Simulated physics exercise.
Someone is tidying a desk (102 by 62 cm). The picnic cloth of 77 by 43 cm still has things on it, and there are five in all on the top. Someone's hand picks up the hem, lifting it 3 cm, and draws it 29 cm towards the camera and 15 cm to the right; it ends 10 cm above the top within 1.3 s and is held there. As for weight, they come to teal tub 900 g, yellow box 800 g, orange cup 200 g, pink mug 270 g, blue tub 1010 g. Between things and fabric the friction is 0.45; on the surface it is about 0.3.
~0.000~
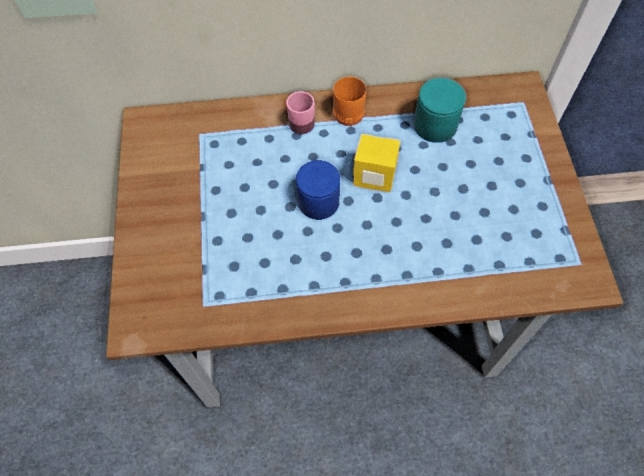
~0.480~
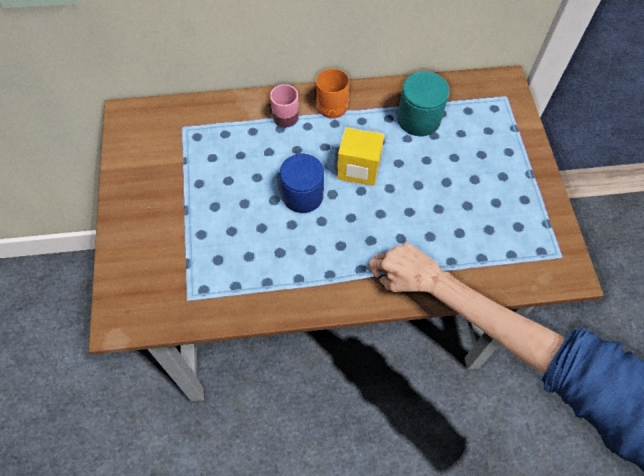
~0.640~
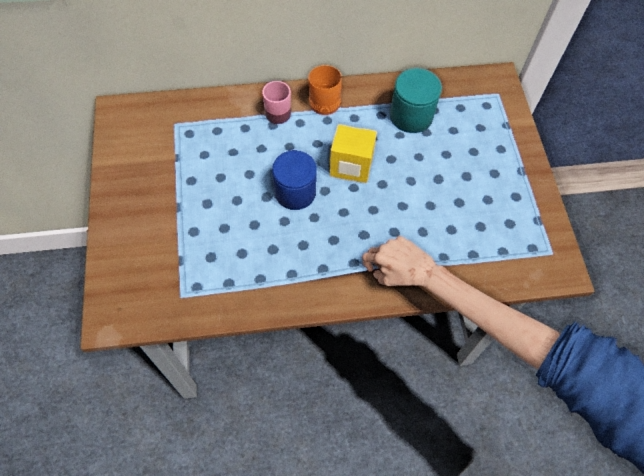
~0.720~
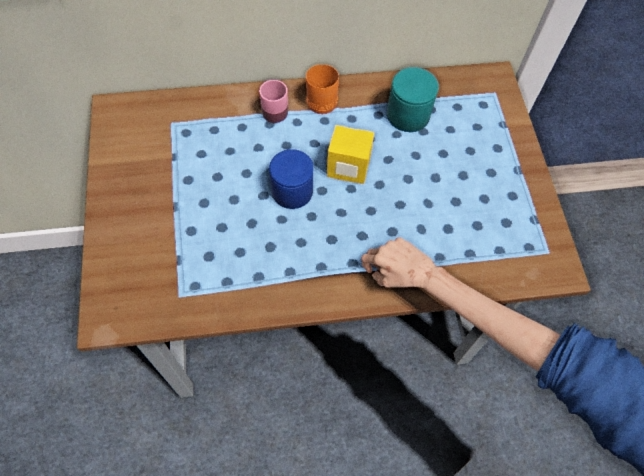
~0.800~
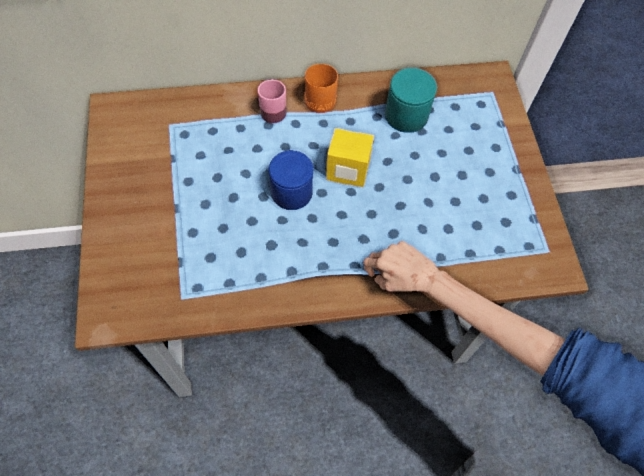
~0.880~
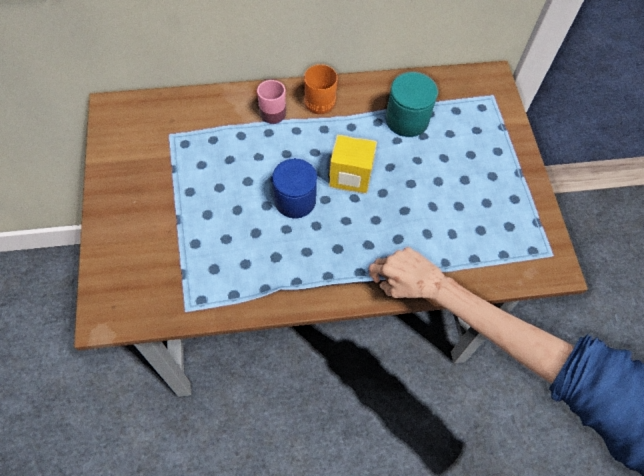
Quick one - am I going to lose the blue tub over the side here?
Yes, it goes over.
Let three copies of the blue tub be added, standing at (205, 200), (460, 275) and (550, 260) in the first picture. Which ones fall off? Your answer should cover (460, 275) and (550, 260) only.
Off the top, still on top.
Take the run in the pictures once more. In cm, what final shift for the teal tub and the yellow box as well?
The teal tub moves roughly 35 cm and the yellow box ends up over the edge.
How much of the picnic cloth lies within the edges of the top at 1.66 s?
I'd say close to 50 per cent of it.
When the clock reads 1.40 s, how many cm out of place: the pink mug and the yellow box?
Pink mug 0 cm, yellow box 20 cm.
By 1.1 s, 95 % of the picnic cloth is still over the top; blue tub 13 cm off its start, yellow box 12 cm off its start, teal tub 9 cm off its start.
By 1.4 s, 70 % of the picnic cloth is still over the top; blue tub 25 cm off its start, yellow box 22 cm off its start, teal tub 18 cm off its start.
By 1.7 s, 50 % of the picnic cloth is still over the top; blue tub 34 cm off its start at (361, 324), yellow box 31 cm off its start at (418, 265), teal tub 25 cm off its start at (455, 178).
By 1.9 s, 35 % of the picnic cloth is still over the top; blue tub over the edge, yellow box 38 cm off its start, teal tub 30 cm off its start.
By 3.5 s, 25 % of the picnic cloth is still over the top; blue tub over the edge, yellow box over the edge, teal tub 37 cm off its start at (463, 229).
